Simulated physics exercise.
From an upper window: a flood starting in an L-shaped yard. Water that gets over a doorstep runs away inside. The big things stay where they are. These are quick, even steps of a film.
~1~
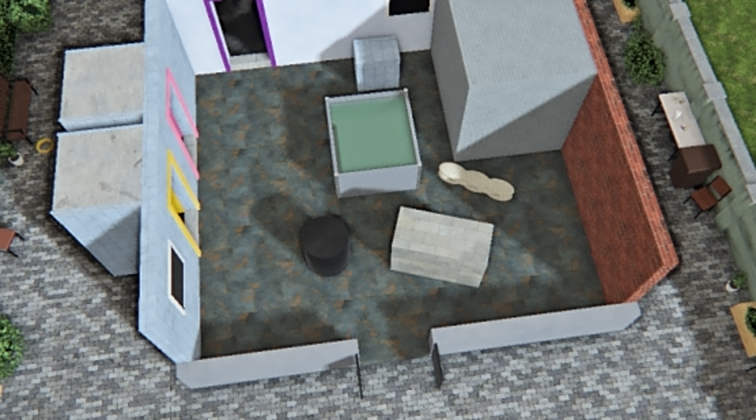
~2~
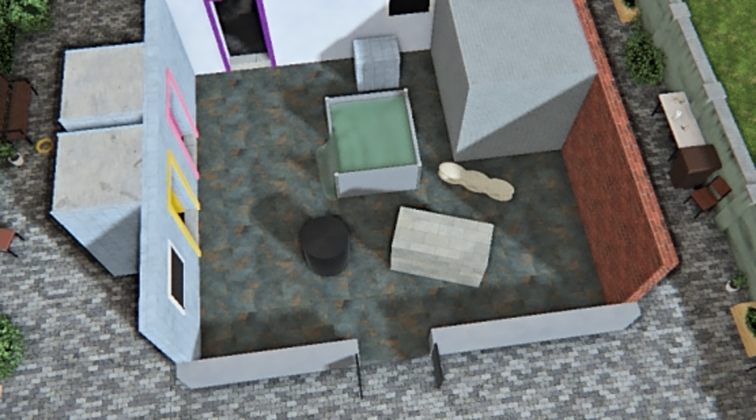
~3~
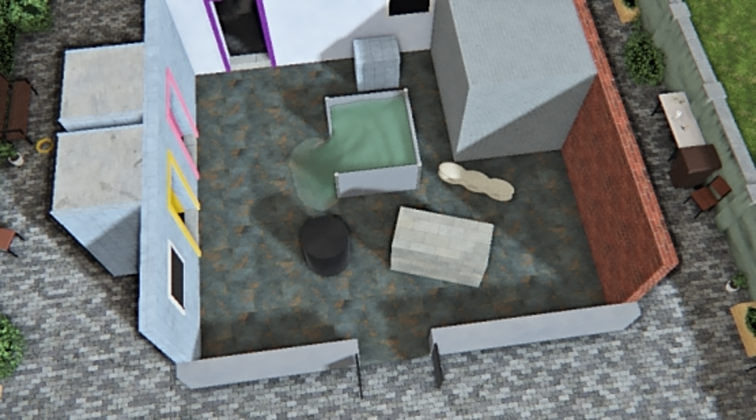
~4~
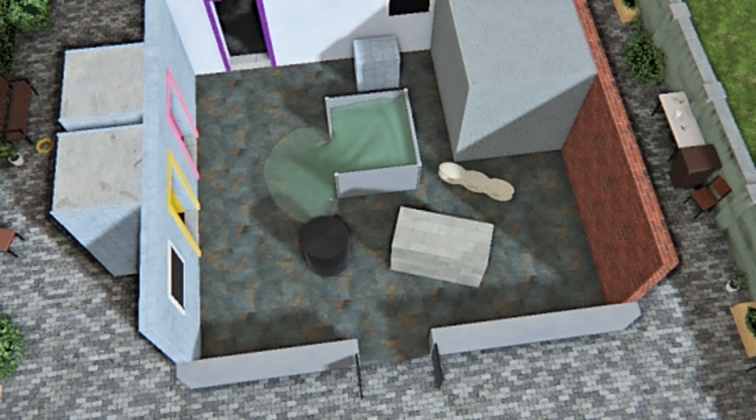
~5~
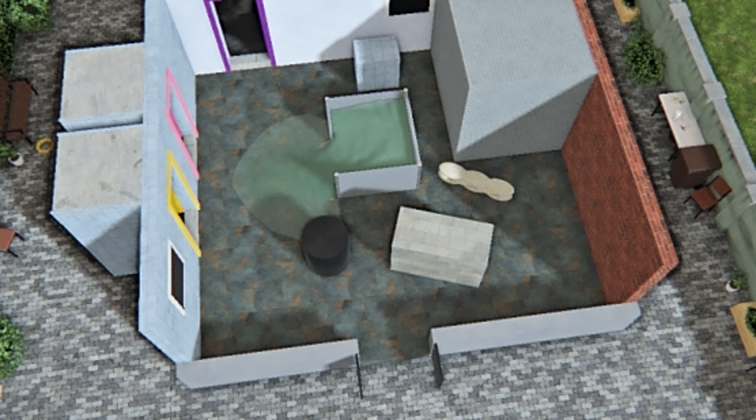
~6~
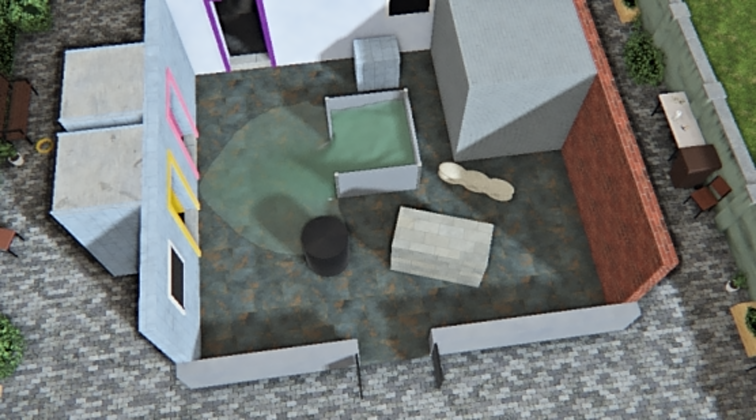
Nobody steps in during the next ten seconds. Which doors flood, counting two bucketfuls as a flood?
One by one: The purple door stays under that; the yellow door takes more than that; the pink door takes more than that.
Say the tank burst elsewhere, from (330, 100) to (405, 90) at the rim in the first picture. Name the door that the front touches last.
The yellow-painted one.
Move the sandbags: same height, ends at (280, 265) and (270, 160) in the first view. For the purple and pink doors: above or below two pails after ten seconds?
One by one: Purple takes less, pink lets less in.
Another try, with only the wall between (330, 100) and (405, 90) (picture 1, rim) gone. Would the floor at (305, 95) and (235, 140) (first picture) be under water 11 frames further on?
In turn: Awash, not flooded.
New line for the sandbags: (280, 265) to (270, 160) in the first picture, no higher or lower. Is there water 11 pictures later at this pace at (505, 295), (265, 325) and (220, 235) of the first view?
One after the other: Clear, wet, awash.
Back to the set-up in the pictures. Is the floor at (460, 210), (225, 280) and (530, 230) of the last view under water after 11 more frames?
One after the other: Clear, awash, not flooded.
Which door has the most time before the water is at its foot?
I say the one in purple.
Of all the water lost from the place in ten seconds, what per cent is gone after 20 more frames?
About 80 per cent.
A moment on, water covers 30 % of the floor; the purple door not reached, the yellow door over two buckets in, the pink door over two buckets in.
Next, water covers 35 % of the floor; the purple door wet at the sill, nothing in, the yellow door far over two buckets in, the pink door over two buckets in.
Then, water covers 45 % of the floor; the purple door wet at the sill, nothing in, the yellow door far over two buckets in, the pink door far over two buckets in.
Later, water covers 70 % of the floor; the purple door wet at the sill, nothing in, the yellow door far over two buckets in, the pink door far over two buckets in.
In the end, water covers 95 % of the floor; the purple door wet at the sill, nothing in, the yellow door far over two buckets in, the pink door far over two buckets in.
